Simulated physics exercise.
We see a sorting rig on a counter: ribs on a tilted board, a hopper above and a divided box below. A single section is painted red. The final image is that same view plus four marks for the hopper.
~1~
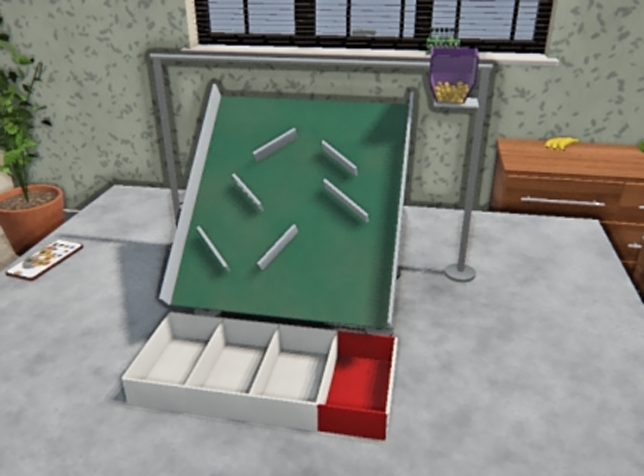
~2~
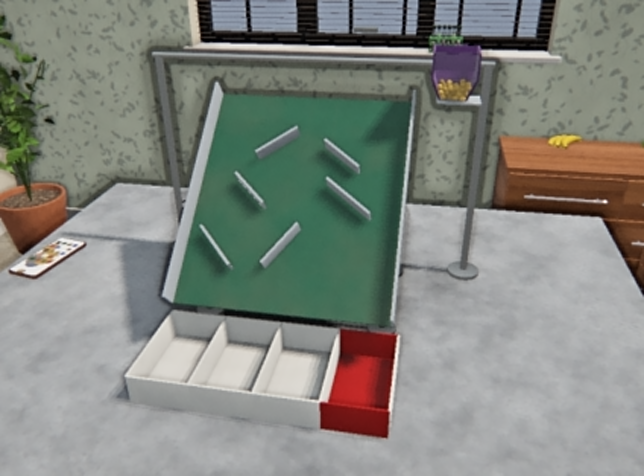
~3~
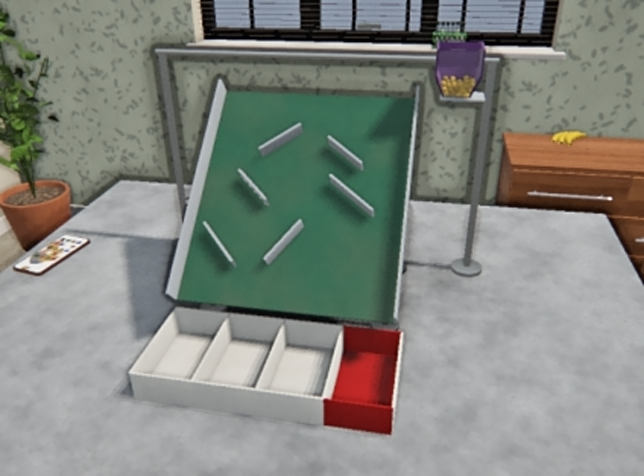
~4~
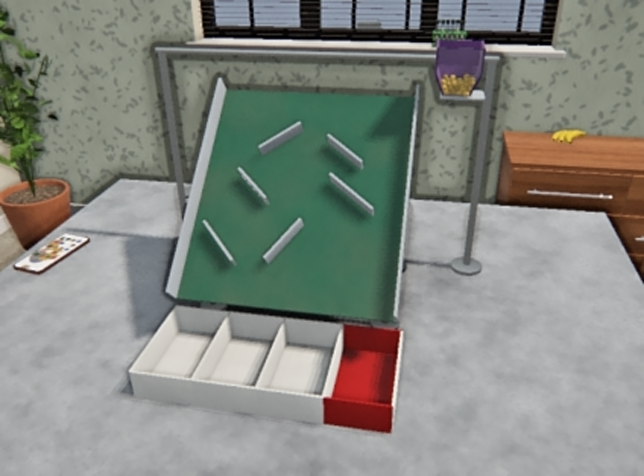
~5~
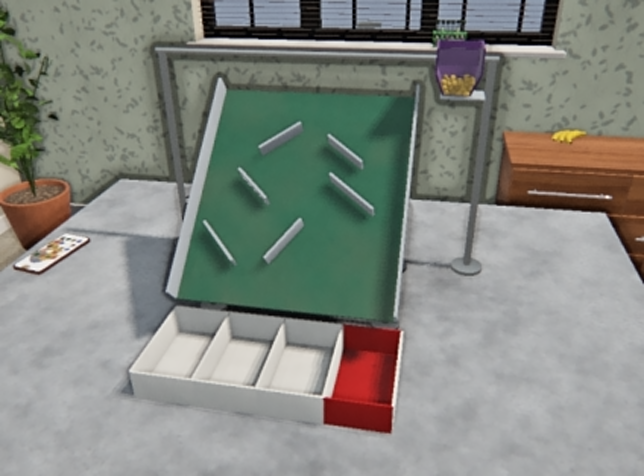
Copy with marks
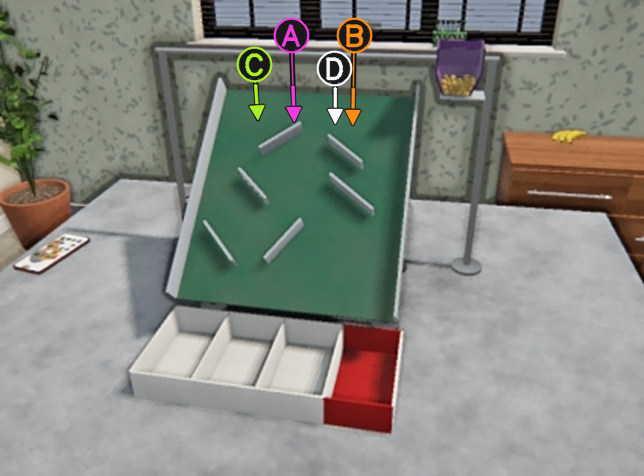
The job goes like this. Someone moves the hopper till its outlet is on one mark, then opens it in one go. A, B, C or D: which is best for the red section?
Mark B does it best.
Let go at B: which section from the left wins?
The fourth from the left.
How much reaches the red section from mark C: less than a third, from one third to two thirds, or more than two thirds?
Less than a third.
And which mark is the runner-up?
D it is.
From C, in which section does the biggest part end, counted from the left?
The second from the left.
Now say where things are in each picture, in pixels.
In the first frame, hopper near (450, 91), puffed corn balls, door shut.
In the second frame, ribs (256, 151) to (297, 127), (325, 139) to (358, 166).
In the third frame, ribs (239, 169) to (266, 199), (330, 174) to (373, 210).
In the fourth frame, ribs (204, 221) to (231, 260), (264, 258) to (300, 218).
In the fifth frame, red section near (358, 413), number 4 of 4 from the left.
On the marked copy, mark A meets the board at (294, 116); mark B meets the board at (352, 119); mark C meets the board at (257, 114); mark D meets the board at (335, 118).
For mark A, none at all in the red section, the bulk in other sections, a small share held on the board.
For mark B, the bulk in the red section, a small share in other sections, only a few outside the box.
For mark C, none at all in the red section, the whole lot in other sections.
For mark D, close to half in the red section, close to half in other sections.
